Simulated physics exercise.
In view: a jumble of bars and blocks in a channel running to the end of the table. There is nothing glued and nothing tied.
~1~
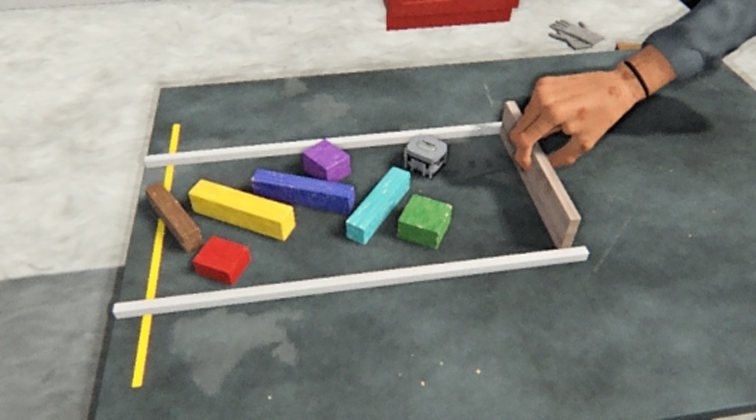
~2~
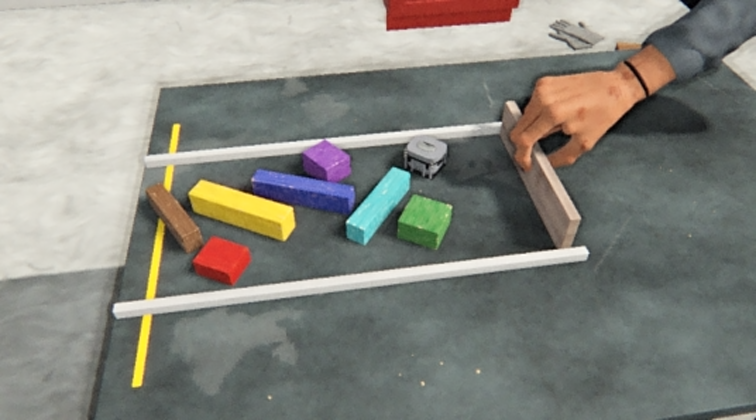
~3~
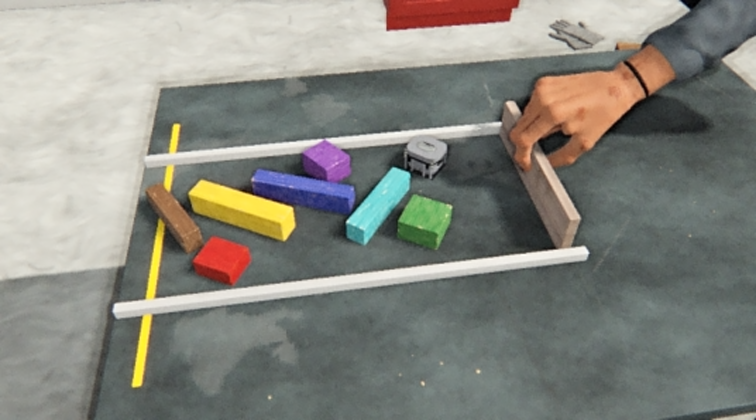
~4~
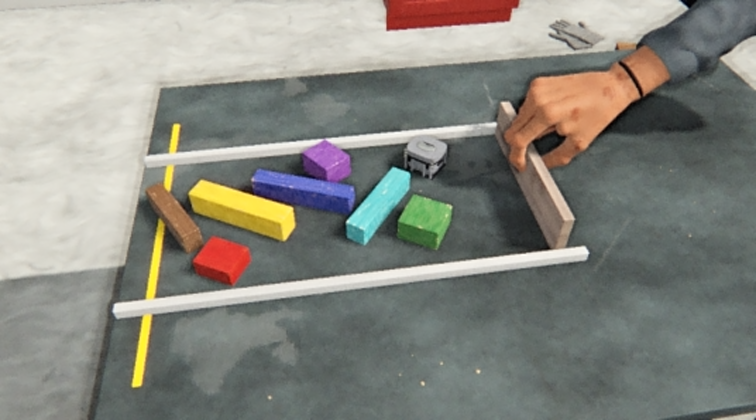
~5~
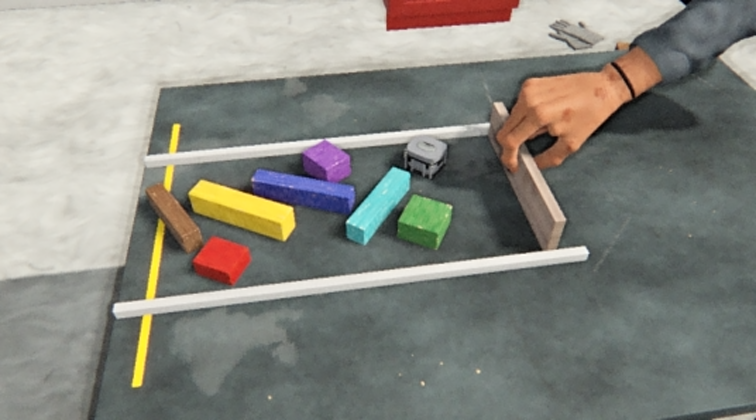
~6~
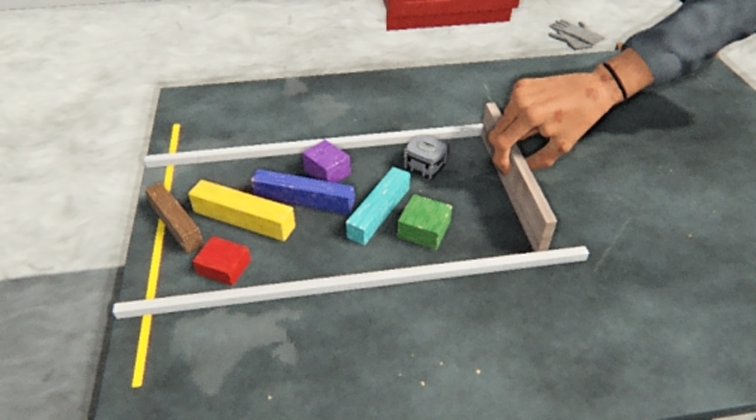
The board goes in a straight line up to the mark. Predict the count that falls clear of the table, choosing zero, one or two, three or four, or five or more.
The count is five or more.
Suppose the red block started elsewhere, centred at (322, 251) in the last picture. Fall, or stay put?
As for the red block, it topples off.
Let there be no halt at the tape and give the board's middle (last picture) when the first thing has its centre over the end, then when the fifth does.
The middle is near (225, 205) first and near (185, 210) after.
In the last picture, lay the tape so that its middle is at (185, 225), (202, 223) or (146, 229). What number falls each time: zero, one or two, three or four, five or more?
Run 1 - three to four; run 2 - either three or four; run 3 - more than four.
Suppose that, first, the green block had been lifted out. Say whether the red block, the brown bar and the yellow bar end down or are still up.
As for the red block, it is not retained; the brown bar is not retained; the yellow bar is not retained.
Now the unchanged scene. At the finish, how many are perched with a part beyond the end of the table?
The total would be 2.
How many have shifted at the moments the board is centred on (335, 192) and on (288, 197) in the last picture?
6, then 7.
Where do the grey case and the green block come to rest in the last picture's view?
One is at about (144, 186), the other at about (127, 269).
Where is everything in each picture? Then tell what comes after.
In the first frame, brown bar (174, 217); red block (222, 260); yellow bar (242, 209); board (535, 171); tape (161, 228).
In the second frame, red block (222, 261); purple block (327, 163).
In the third frame, yellow bar (242, 210); blue bar (303, 192).
In the fourth frame, brown bar (174, 217); grey case (426, 157).
In the fifth frame, red block (222, 261); turquoise bar (379, 204).
In the sixth frame, brown bar (174, 217); red block (222, 261); yellow bar (242, 210); board (514, 173); tape (161, 228).
A little later, none off yet; brown bar at rest near (174, 217); red block at rest near (222, 261); yellow bar at rest near (242, 210).
When it is over, the number that fall off is five or more; down, turquoise bar, purple block, blue bar, yellow bar, red block and brown bar.
